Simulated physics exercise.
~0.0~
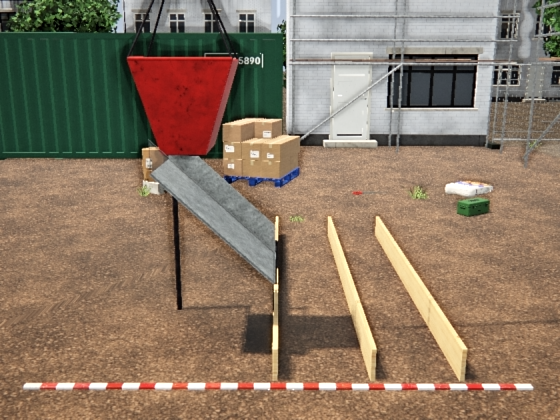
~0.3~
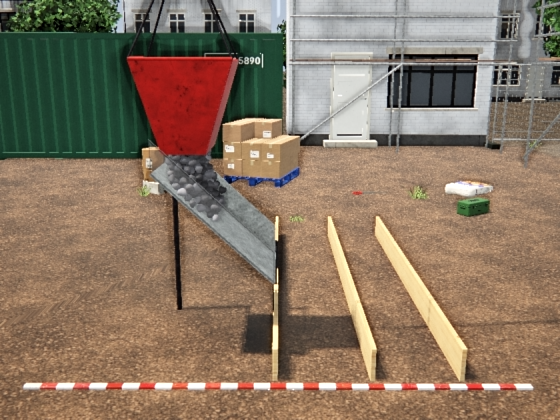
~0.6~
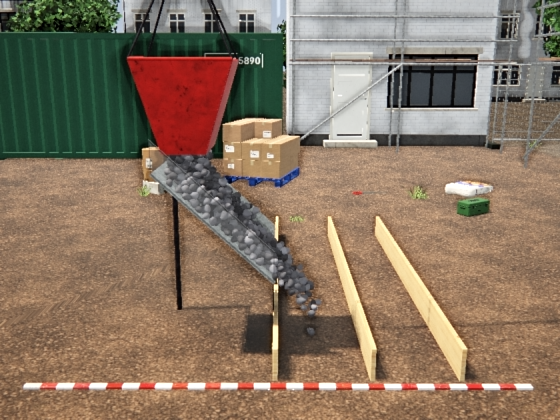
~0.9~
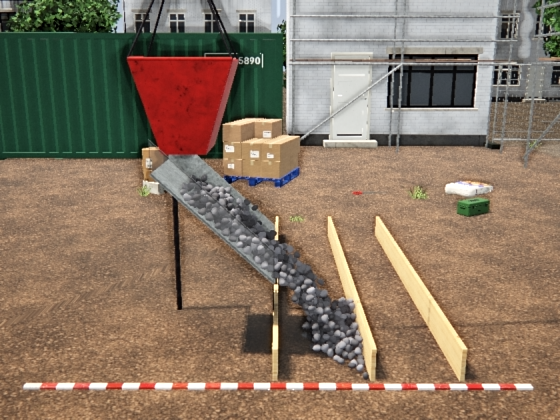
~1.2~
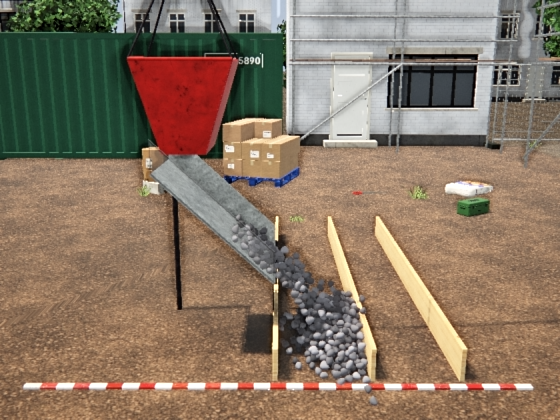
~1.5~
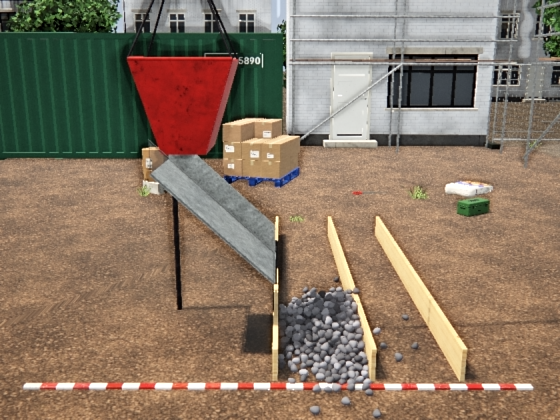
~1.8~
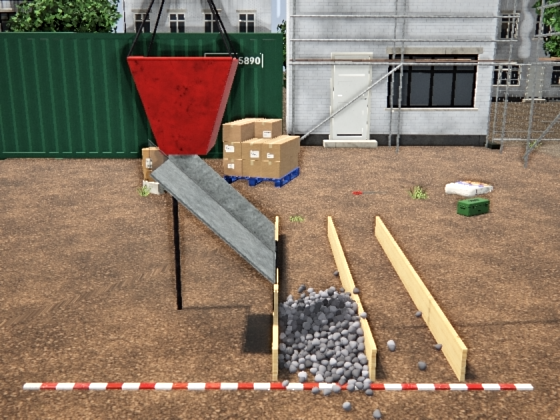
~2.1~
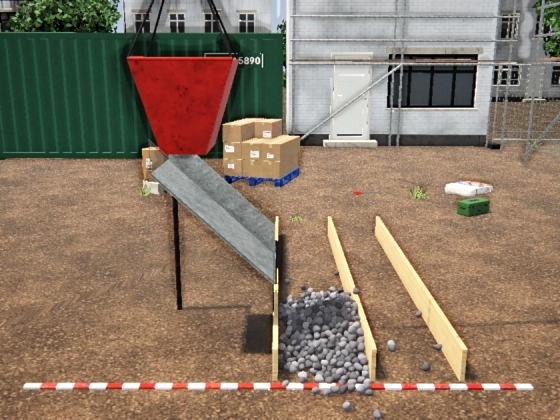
On a building site, grey stones dropped from a hanging red skip onto a sloping steel chute and slid down to the right, piling up between the left and middle wooden boards, while just a few ended up beyond the middle board.
